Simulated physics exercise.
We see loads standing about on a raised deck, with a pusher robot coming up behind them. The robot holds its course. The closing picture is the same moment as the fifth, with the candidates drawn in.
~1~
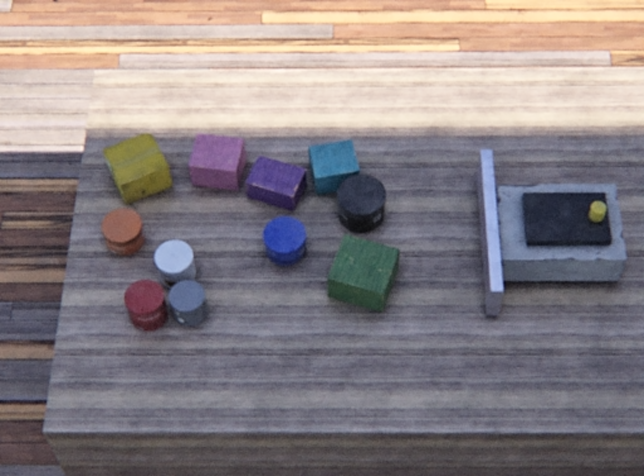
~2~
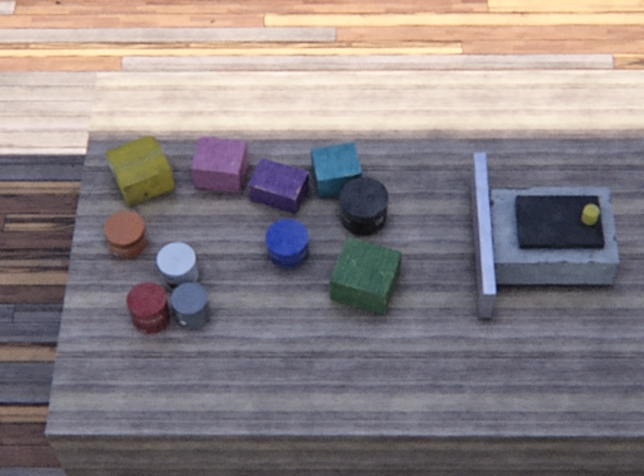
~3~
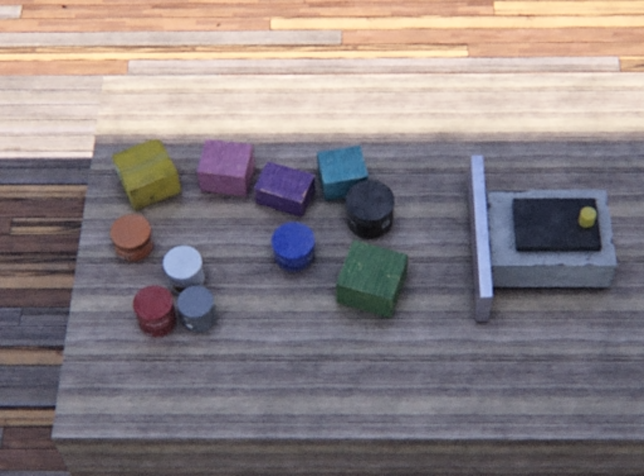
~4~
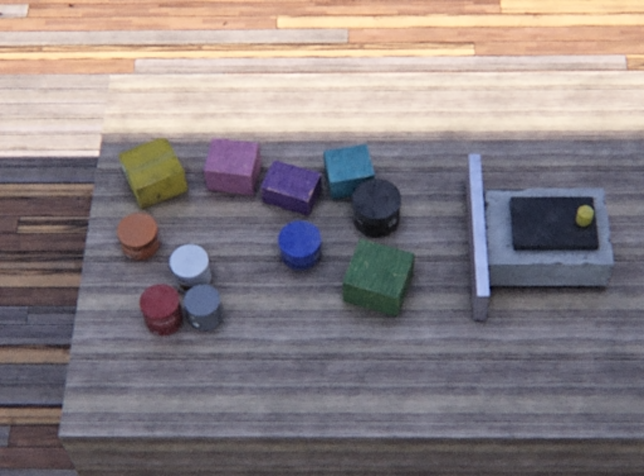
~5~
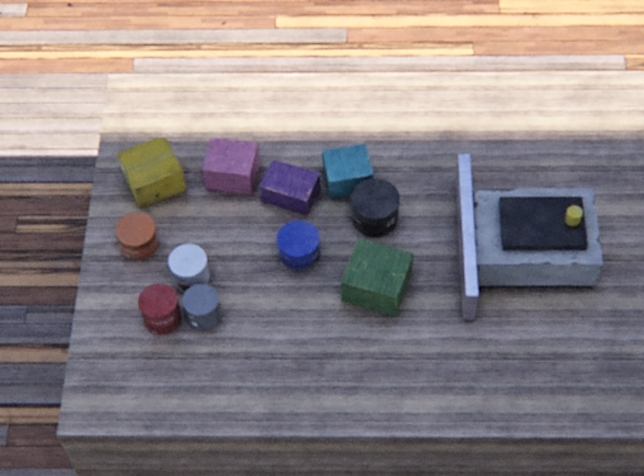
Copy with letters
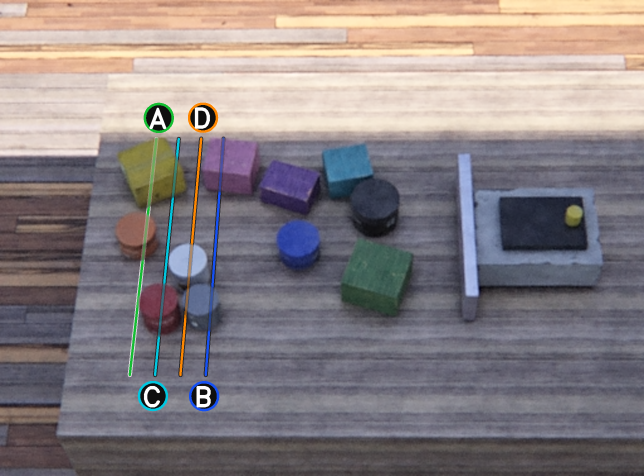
The grey pusher robot crept a short way left across the raised deck, its upright blade facing a loose group of colourful crates and pails, which stayed standing where they were, untouched.
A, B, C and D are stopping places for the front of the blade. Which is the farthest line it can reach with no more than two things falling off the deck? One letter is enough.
C is the last line within the limit.
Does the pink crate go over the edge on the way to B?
No.
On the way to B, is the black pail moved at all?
Yes.
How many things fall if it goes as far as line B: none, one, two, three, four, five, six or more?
In all, none.
On the marked copy, A at (144, 250); B at (215, 250); C at (168, 250); D at (191, 250).
With C. Early on, robot (427, 222); turquoise crate (333, 167); green crate (324, 282).
Further on, robot (316, 223); yellow parcel (124, 167); red pail (128, 311).
At the end, robot (234, 223); yellow parcel over the edge; red pail over the edge; two fallen.
As for the rest, A drops five; B is within the limit but short; D is within the limit but short.
